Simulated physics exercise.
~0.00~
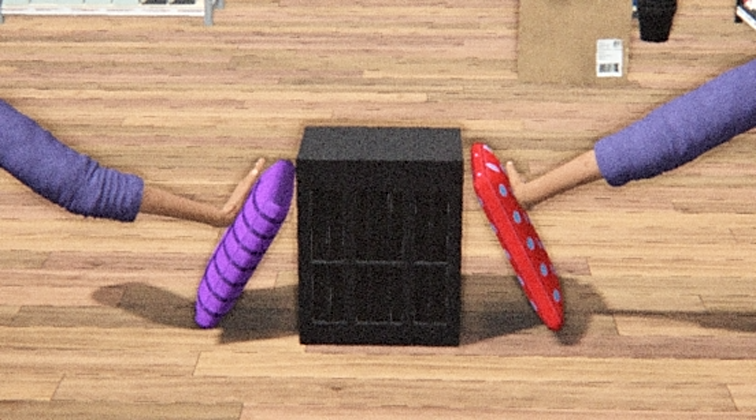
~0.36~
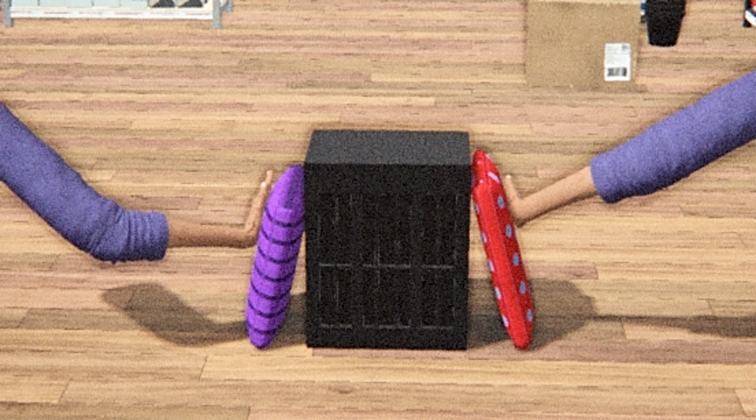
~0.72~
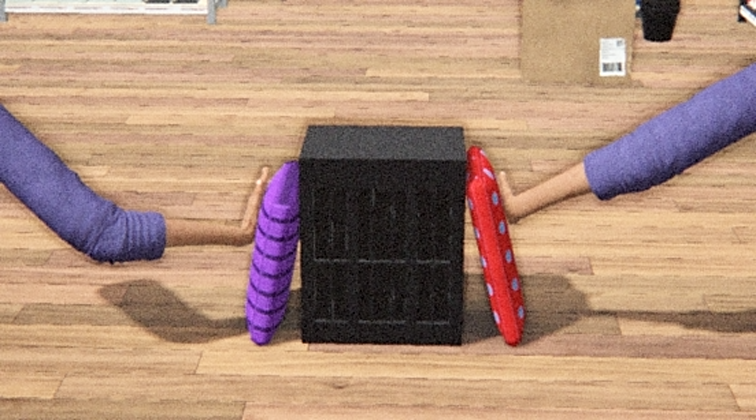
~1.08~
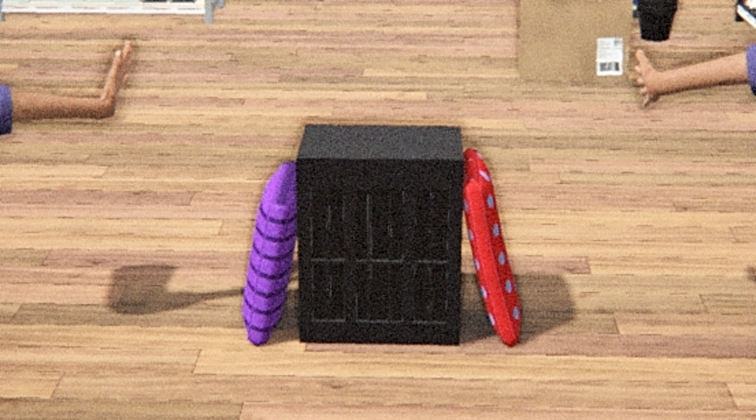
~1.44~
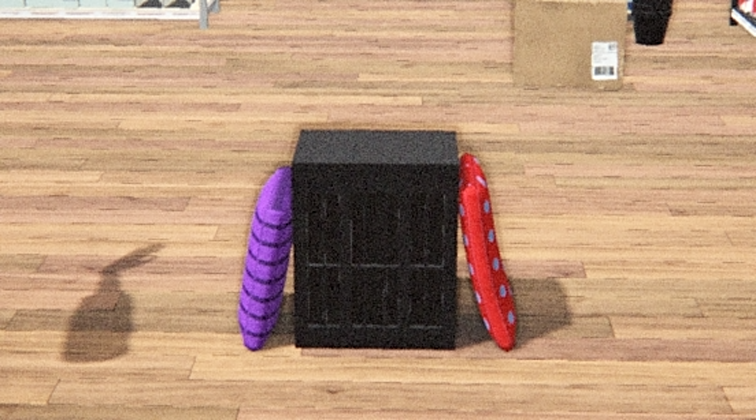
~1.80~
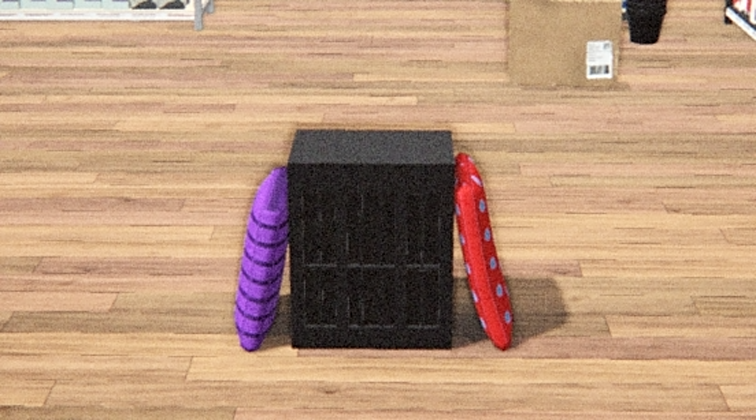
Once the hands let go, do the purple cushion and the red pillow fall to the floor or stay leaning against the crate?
Both stay up, with the purple cushion leaning on the left side of the crate and the red pillow leaning on the right.
